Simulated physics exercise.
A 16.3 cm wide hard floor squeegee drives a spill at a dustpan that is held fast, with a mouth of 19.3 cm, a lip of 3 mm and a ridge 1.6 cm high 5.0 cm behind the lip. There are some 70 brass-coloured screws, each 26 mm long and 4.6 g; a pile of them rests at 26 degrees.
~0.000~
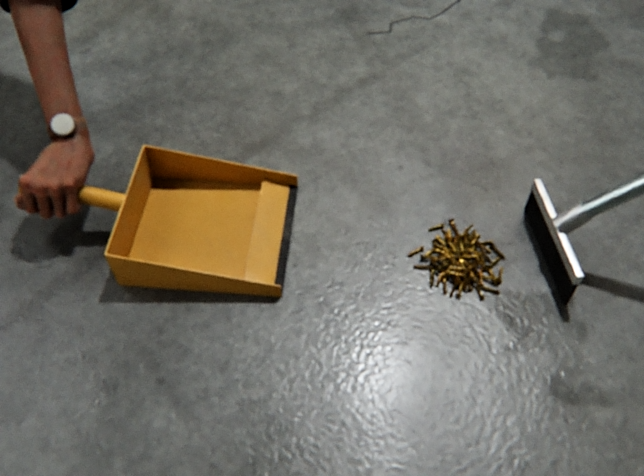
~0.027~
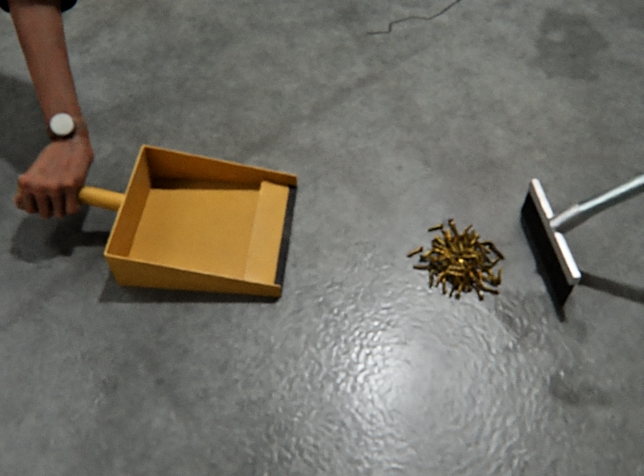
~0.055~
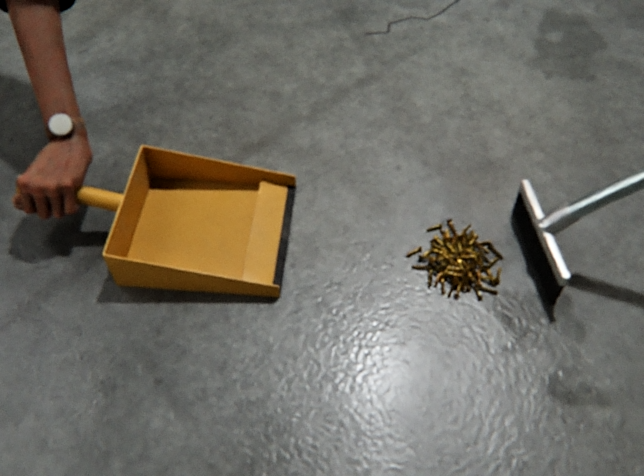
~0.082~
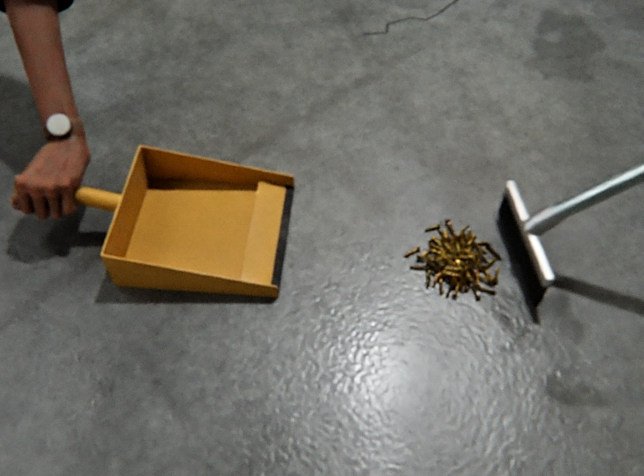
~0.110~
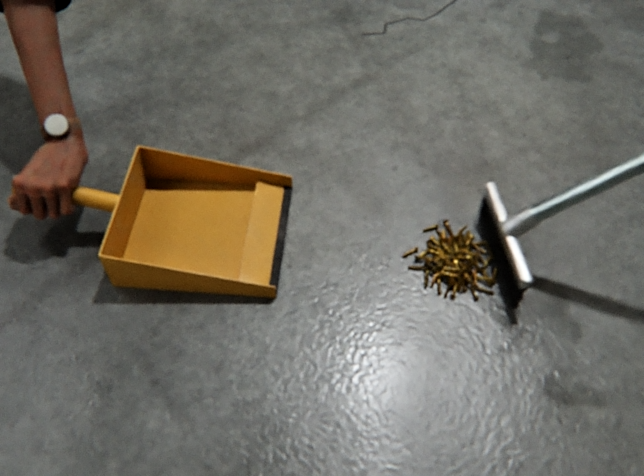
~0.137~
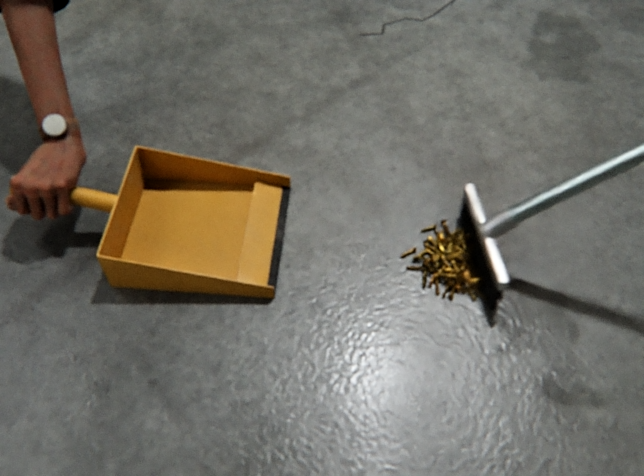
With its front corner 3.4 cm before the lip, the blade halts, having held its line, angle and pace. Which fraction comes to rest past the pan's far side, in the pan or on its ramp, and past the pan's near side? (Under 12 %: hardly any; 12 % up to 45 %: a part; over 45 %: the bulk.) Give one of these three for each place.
As I see it, past the pan's far side: Odds are it gets a meagre share, in the pan or on its ramp: Odds are it gets a so-so share, past the pan's near side: Odds are it gets a so-so share.
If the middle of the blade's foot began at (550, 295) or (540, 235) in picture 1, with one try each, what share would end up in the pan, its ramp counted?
Some 5 and 25 per cent.
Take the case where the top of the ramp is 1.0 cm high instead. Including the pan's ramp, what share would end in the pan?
It would be roughly 30 percent.
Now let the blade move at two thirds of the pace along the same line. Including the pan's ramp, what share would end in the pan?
In that case roughly 10 percent.
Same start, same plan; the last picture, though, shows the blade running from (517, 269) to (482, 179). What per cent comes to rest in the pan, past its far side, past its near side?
Pan 5, far 0, near 10.
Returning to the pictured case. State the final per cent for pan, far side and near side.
Far side 0 %, pan 25 %, near side 30 %.
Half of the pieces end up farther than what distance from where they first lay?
Roughly 24 cm.
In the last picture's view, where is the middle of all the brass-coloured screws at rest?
Est. centre at rest: (276, 280) px.
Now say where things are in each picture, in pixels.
Blade from (577, 280) to (536, 187), moved 0.0 cm, 0 of the pieces shifted so far; middle of the pieces at (464, 261); pan at (200, 232), in the first frame.
Blade from (573, 280) to (533, 187), moved 0.4 cm, 0 of the pieces shifted so far; middle of the pieces at (464, 261), in the second frame.
Blade from (563, 281) to (524, 188), moved 1.5 cm, 0 of the pieces shifted so far; middle of the pieces at (463, 262), in the third frame.
Blade from (547, 282) to (509, 189), moved 3.3 cm, 0 of the pieces shifted so far; middle of the pieces at (461, 262), in the fourth frame.
Blade from (525, 284) to (489, 190), moved 5.9 cm, 0 of the pieces shifted so far; middle of the pieces at (459, 262), in the fifth frame.
Blade from (502, 285) to (468, 192), moved 8.5 cm, 26 of the pieces shifted so far; middle of the pieces at (454, 263); pan at (192, 233). The blade's pace is about 0.98 m/s, heading 9 degrees towards the viewer's side, in the sixth frame.
After 0.26 s, middle of the blade 15 cm from the lip; 0 % over the lip, far side 0 %, near side 10 %.
After 0.34 s, middle of the blade 8 cm from the lip; 0 % over the lip, far side 0 %, near side 25 %.
After 0.56 s, middle of the blade 5 cm from the lip; 30 % over the lip, far side 0 %, near side 30 %.
By 1.8 s all is still; far side 0 %, pan 25 %, near side 30 %, in front of the lip or behind the blade 40 %.
